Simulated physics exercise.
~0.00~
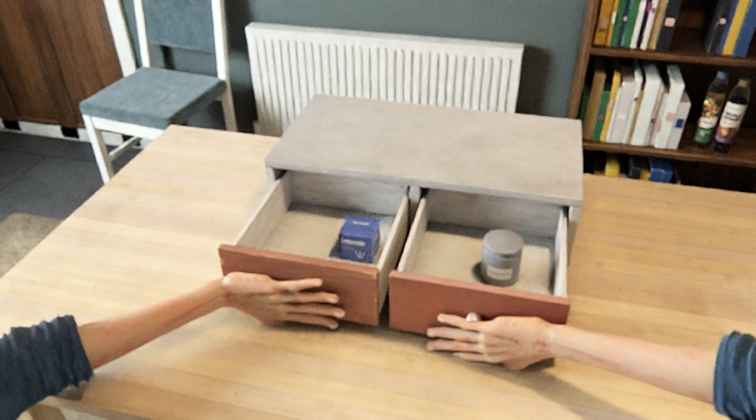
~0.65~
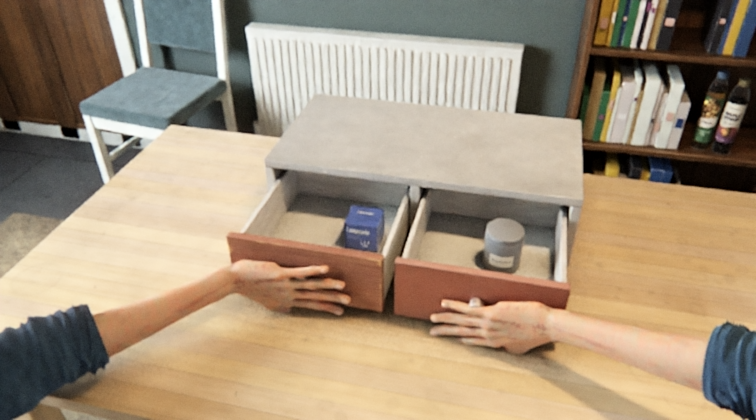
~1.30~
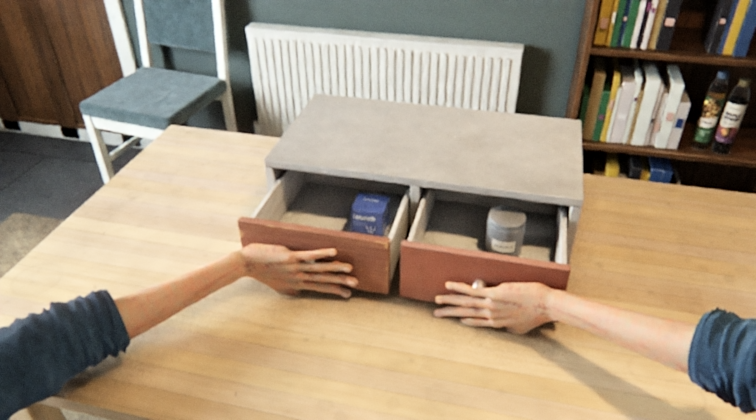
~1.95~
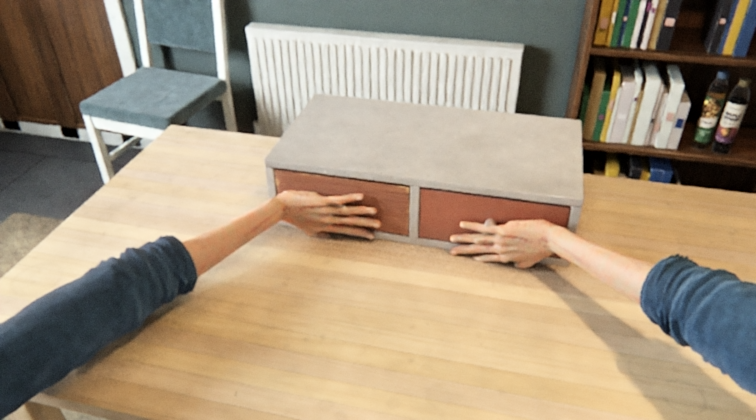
A low grey cabinet with two reddish-brown drawers, both pulled open, sits on a pale wooden table, seen from above and in front by a still camera. A blue carton stands in the left drawer and a grey jar in the right. Behind are a white radiator, a chair with blue-grey upholstery and a dark bookshelf. Two hands in dark blue sleeves, one on each drawer front, push both drawers inward together. The carton and jar ride back with them and pass out of sight under the top. Both drawers end fully shut, the hands still resting against their fronts.
